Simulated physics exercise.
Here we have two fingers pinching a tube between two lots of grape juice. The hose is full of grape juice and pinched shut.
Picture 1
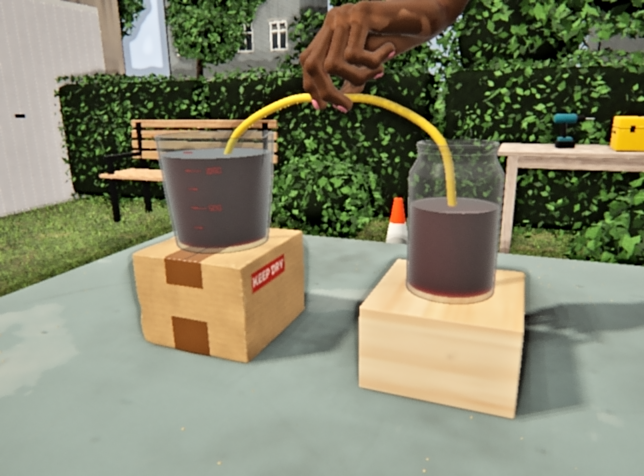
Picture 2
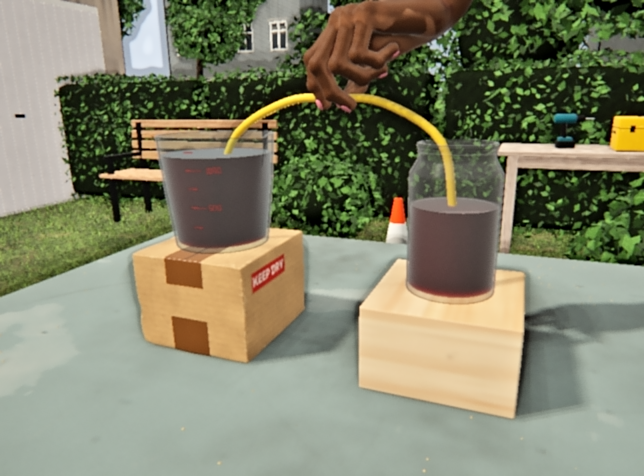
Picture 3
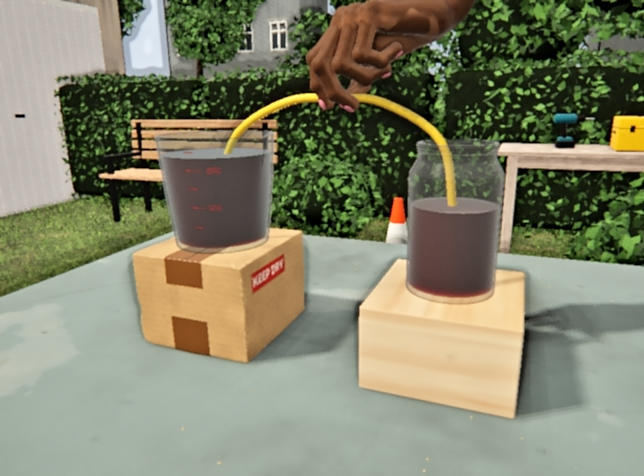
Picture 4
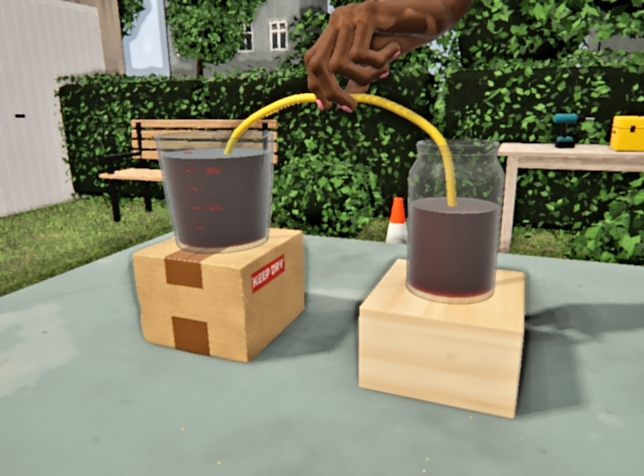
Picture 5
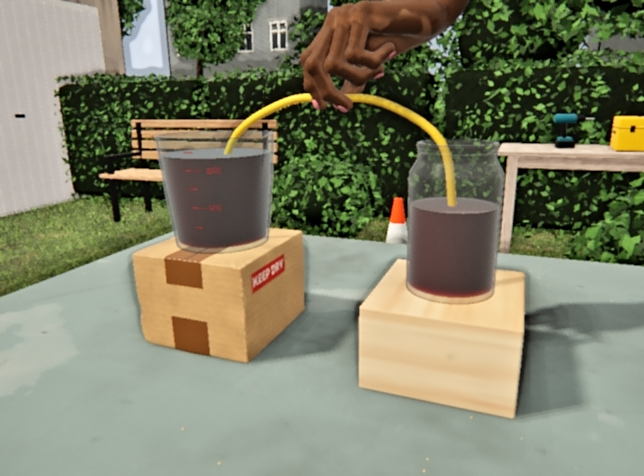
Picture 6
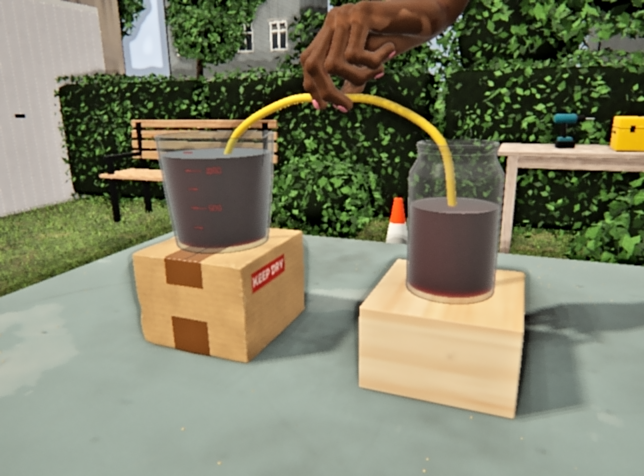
A hand pinching a yellow tube arched between a jug and a jar of dark purple liquid outdoors, with nothing visibly moving.
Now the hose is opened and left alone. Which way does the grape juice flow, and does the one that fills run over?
Flow is rightwards, and the taker has room for it.
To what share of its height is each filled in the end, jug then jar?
In turn 70 and 80 per cent.
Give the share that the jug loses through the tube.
Some 15 per cent.
Soon after, the jug is about three quarters full; the jar is about two thirds full.
Later, the jug is about three quarters full; the jar is about three quarters full.
In the end, the jug is about two thirds full; the jar is about three quarters full; the two surfaces are level.
